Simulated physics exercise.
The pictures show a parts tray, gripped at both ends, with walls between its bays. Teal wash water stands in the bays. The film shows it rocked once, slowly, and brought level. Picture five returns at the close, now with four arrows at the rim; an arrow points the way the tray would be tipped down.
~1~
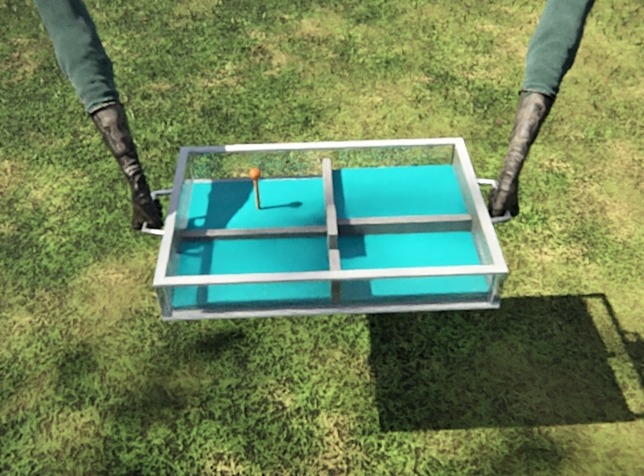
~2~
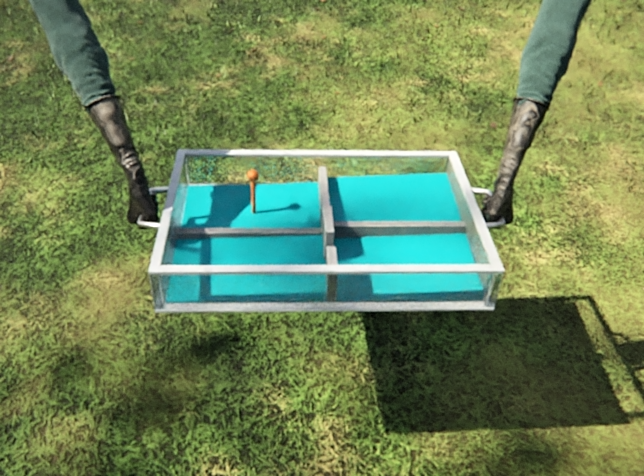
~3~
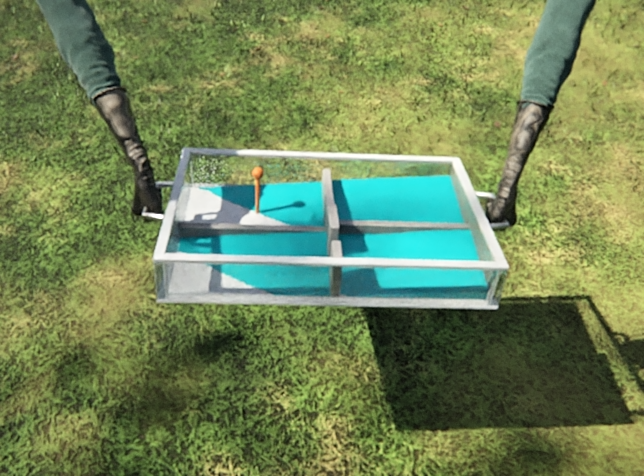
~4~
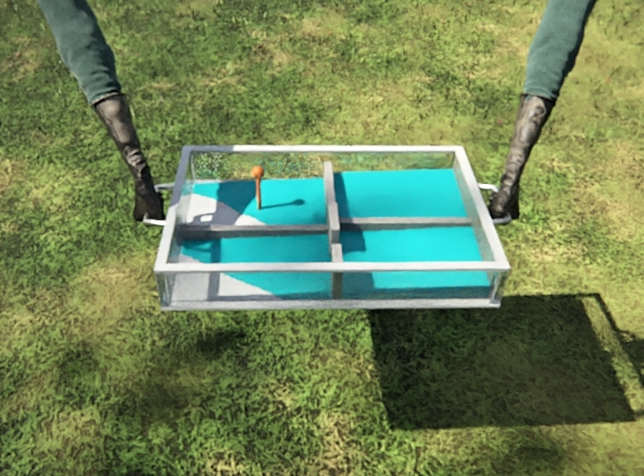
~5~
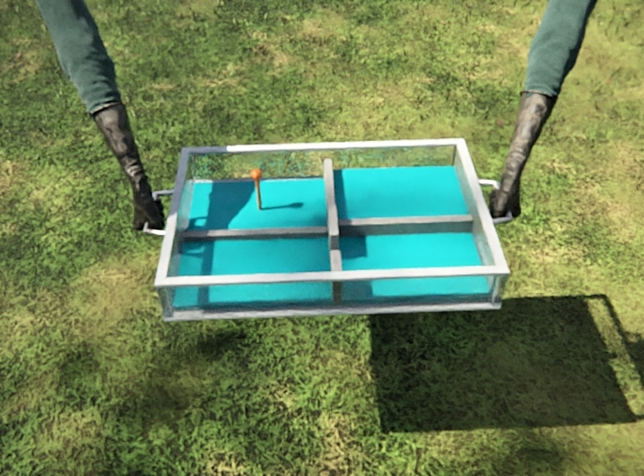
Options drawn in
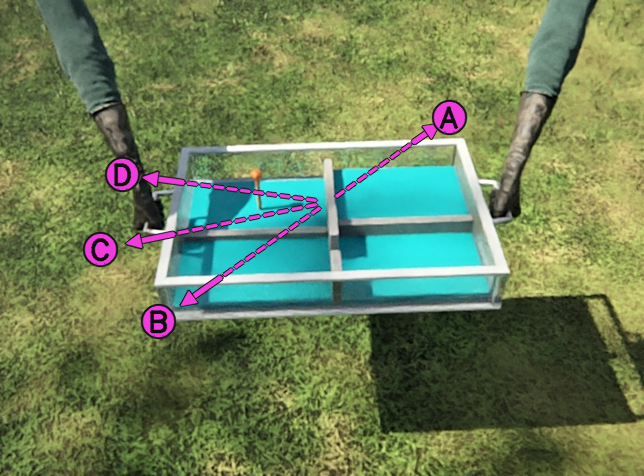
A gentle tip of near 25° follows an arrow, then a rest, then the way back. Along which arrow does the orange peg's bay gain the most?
Best: D.
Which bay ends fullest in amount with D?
The back left bay.
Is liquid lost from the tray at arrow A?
Yes, some is lost.
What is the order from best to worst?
The order is D, C, A, B.
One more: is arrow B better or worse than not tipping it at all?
It is worse.
On the marked copy, A ends at (434, 127); B ends at (185, 302); C ends at (131, 242); D ends at (147, 177).
If A is chosen, about 11 % of the liquid ends in the peg's bay; about 38 % goes over the rim.
If B is chosen, about 3 % of the liquid ends in the peg's bay; about 46 % goes over the rim.
If C is chosen, about 31 % of the liquid ends in the peg's bay; about 16 % goes over the rim.
If D is chosen, about 42 % of the liquid ends in the peg's bay; about 13 % goes over the rim.
